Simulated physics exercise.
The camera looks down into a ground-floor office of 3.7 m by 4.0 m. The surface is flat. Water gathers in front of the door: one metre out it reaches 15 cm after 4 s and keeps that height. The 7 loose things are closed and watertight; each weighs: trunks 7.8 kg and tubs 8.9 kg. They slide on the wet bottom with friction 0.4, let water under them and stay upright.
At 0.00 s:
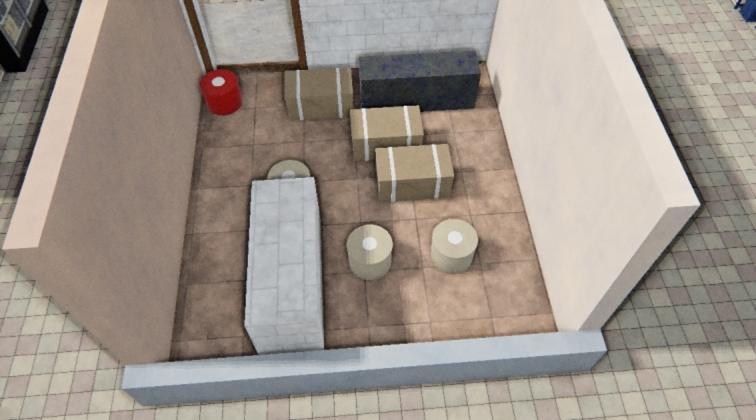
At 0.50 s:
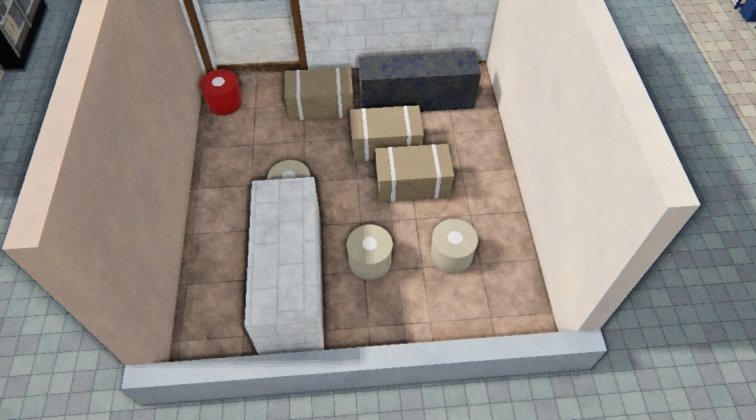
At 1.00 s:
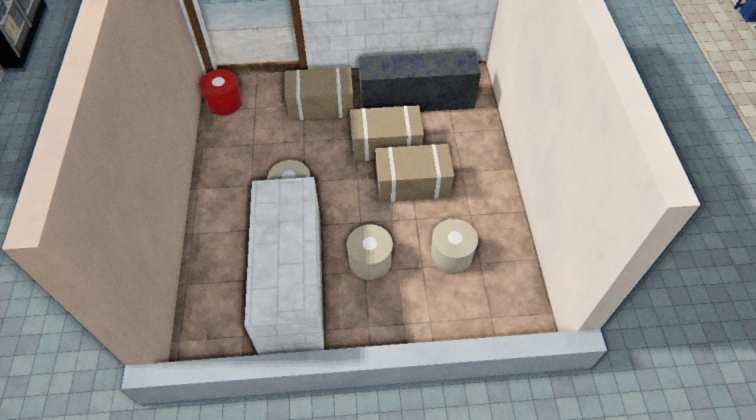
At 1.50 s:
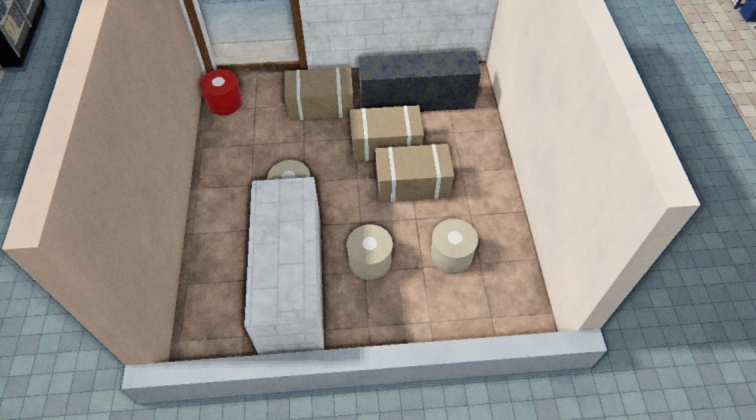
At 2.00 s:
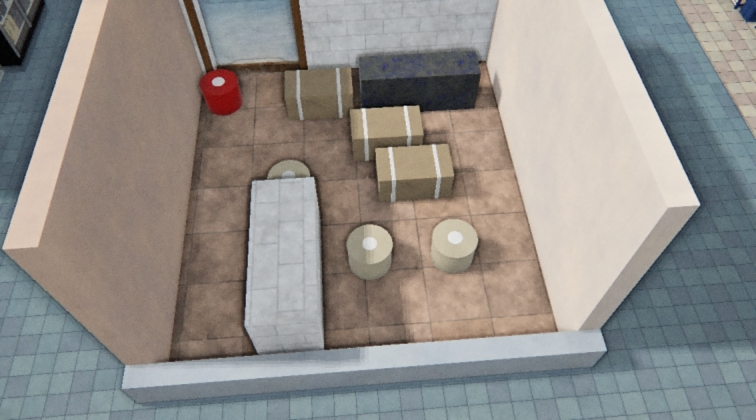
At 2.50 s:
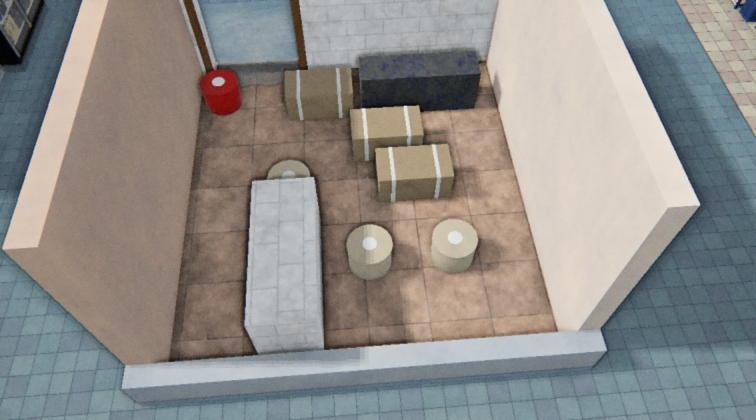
In a small walled room seen from above, the trunks and tubs all stayed put while the paving outside turned from beige to blue and the doorway at the back took on a bluish look.
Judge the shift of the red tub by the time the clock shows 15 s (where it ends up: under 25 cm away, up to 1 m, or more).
The red tub travels far.
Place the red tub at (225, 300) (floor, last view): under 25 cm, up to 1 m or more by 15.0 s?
It is nudged along.
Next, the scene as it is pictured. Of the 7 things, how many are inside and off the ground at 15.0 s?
At that moment 7.
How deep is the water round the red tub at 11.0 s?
About 12 cm.
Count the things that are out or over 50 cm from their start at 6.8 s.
2 of them.
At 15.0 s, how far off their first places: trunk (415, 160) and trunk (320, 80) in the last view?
In that order: 80 cm, 120 cm.
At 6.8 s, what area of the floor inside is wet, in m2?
About 9.0 m2.
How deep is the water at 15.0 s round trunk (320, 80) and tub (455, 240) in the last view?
About 7 and 8 cm.
After 3.5 s the red tub is near (218, 82), 0.0 m from its start, aground; 0 afloat.
After 6.8 s the red tub is near (212, 283), 2.7 m from its start, aground; 1 afloat.
After 11.0 s the red tub is near (227, 336), 3.3 m from its start, afloat; 4 afloat.
After 15.0 s the red tub is near (228, 337), 3.3 m from its start, afloat; 7 afloat.
